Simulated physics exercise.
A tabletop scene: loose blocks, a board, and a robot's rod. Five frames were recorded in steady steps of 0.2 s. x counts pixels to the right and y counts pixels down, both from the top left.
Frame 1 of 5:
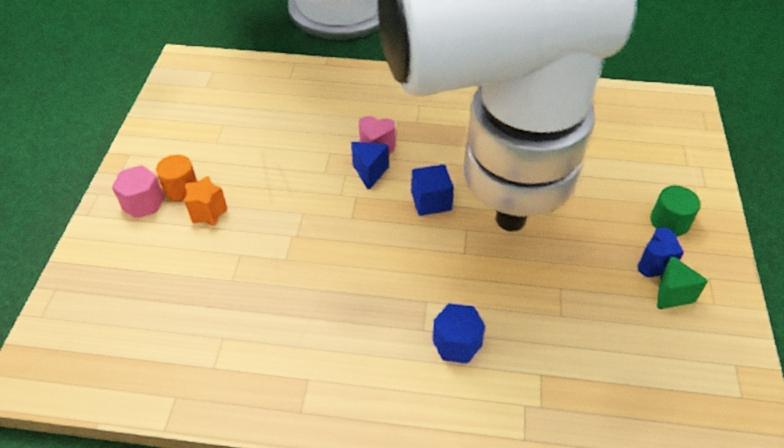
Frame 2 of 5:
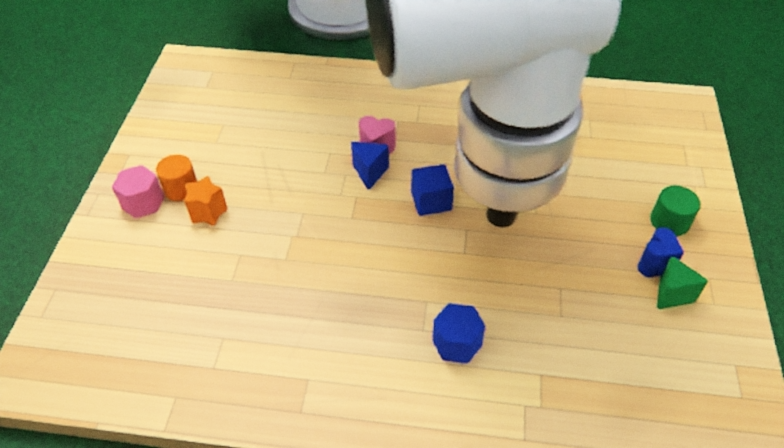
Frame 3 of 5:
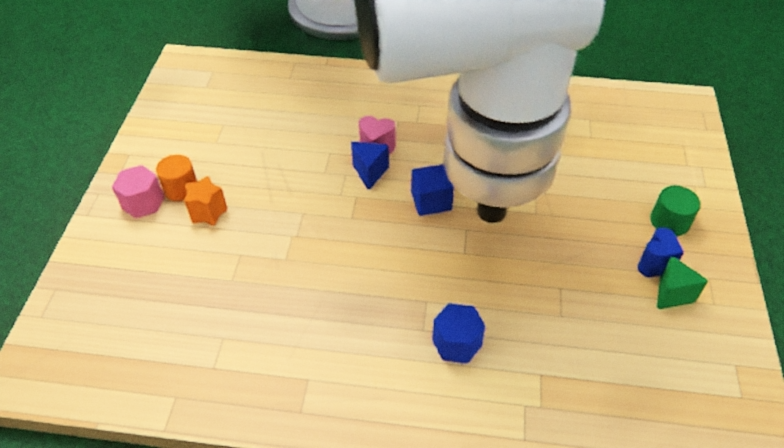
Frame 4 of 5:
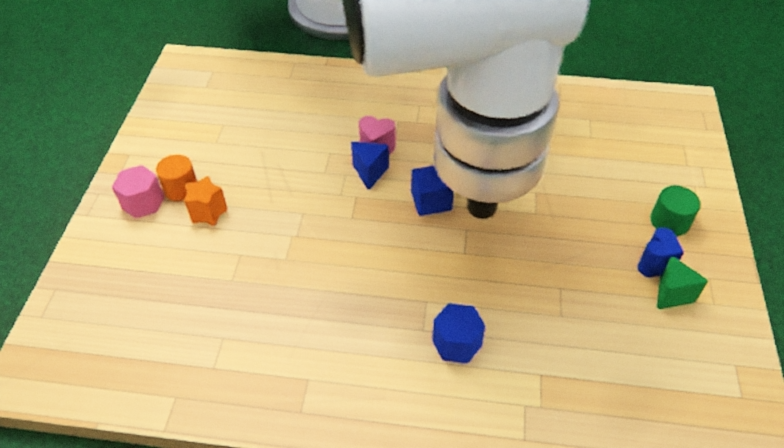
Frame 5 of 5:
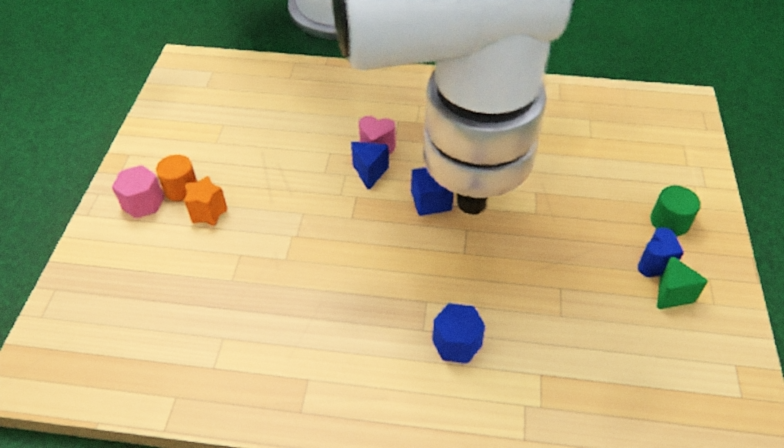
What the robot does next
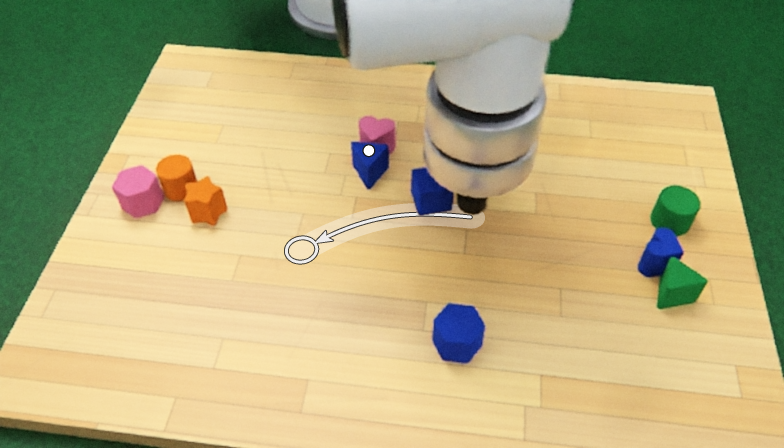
A white and silver robot arm with a short black rod tip reaches over a pale wooden board on a green surface, seen from above at an angle. Orange and pink blocks sit at left, a pink heart and blue blocks near the middle, and green and blue ones at right. The arm glides slowly left toward the blue square piece, while the blocks and camera stay still.
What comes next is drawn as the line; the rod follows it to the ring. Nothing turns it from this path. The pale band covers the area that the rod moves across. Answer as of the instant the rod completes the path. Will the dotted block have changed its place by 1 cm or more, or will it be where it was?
Answer: Unmoved.
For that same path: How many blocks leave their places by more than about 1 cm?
Moved: 1.
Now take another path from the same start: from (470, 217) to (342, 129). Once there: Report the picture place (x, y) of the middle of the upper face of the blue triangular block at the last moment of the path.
Final place: (323, 152).
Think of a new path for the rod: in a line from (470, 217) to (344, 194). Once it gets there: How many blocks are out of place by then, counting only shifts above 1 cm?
Shifted over 1 cm: Two.
The drawn path runs from (470, 217) via (412, 214) and (355, 225), ending at (302, 250); the dot is on the blue triangular block.
On the path given first. One third of the way, rod (411, 202); blue square piece (401, 167), turned 65° clockwise.
Two thirds of the way, rod (354, 213); blue square piece (397, 167), turned 85° clockwise.
At the end, rod (299, 238); blue triangular block not moved; blue square piece (397, 167), turned 85° clockwise.
